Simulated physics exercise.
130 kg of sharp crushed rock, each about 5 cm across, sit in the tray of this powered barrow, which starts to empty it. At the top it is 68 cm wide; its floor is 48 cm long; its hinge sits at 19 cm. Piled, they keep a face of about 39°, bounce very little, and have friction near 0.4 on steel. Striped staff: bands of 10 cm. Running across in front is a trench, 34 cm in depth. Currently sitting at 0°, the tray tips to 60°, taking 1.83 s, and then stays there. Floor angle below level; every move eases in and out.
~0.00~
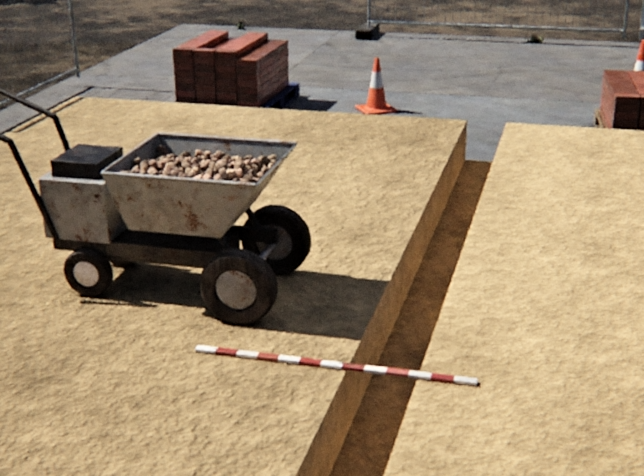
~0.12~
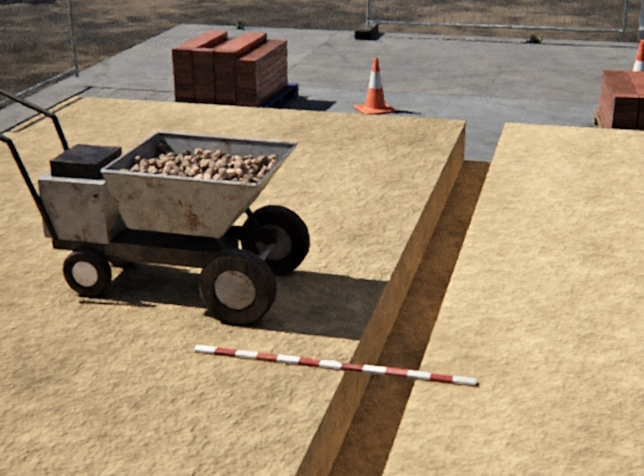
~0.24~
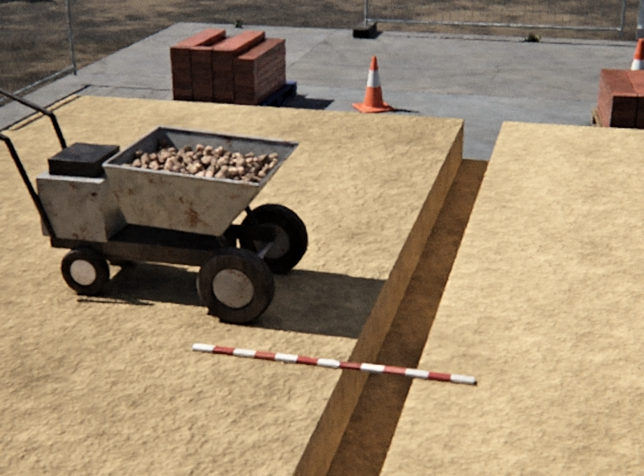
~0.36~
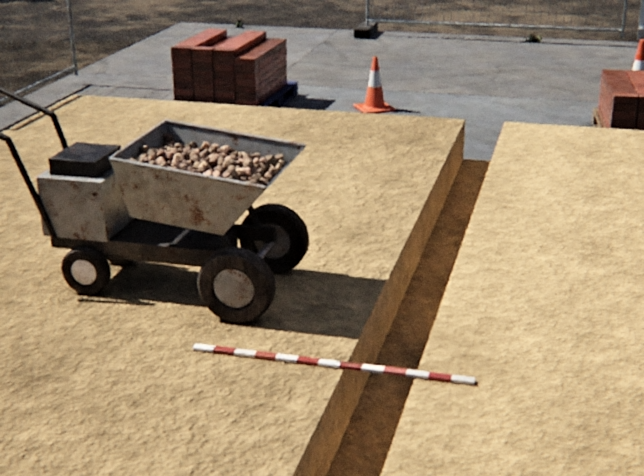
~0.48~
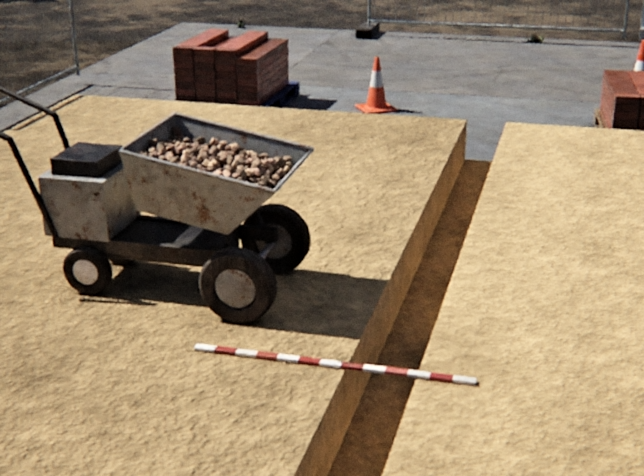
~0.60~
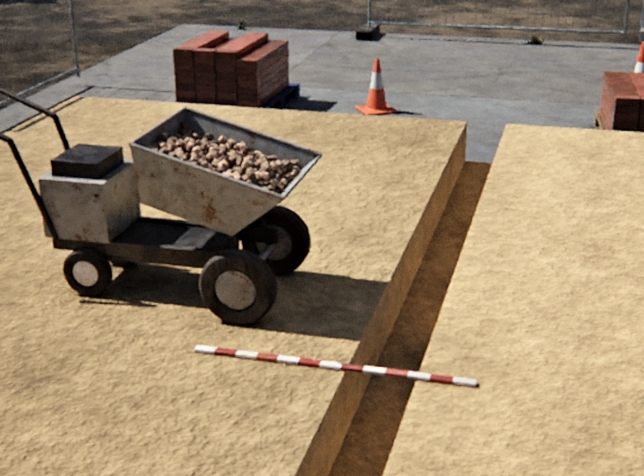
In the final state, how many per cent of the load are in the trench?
About 22 per cent are in the trench in the final state.
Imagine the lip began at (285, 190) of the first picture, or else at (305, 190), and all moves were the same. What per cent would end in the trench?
Roughly 25 in a hundred, then 15 in a hundred.
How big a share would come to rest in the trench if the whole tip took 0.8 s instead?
About 35%.
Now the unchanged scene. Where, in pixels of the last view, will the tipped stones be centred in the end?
Roughly at (406, 371).
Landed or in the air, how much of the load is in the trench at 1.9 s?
Close to 5 per cent at that time.
After 1.4 s the floor is at 51°; 100 % in the tray; the foremost stones are at (331, 218).
After 1.9 s the floor is at 60°; 93 % in the tray, 2 % short of the trench, 5 % in the trench; the foremost stones are at (413, 355).
After 2.3 s the floor is at 60°; 85 % in the tray, 2 % short of the trench, 13 % in the trench; the foremost stones are at (429, 376).
After 4.2 s the floor is at 60°; 77 % in the tray, 1 % short of the trench, 22 % in the trench; the foremost stones are at (432, 369).
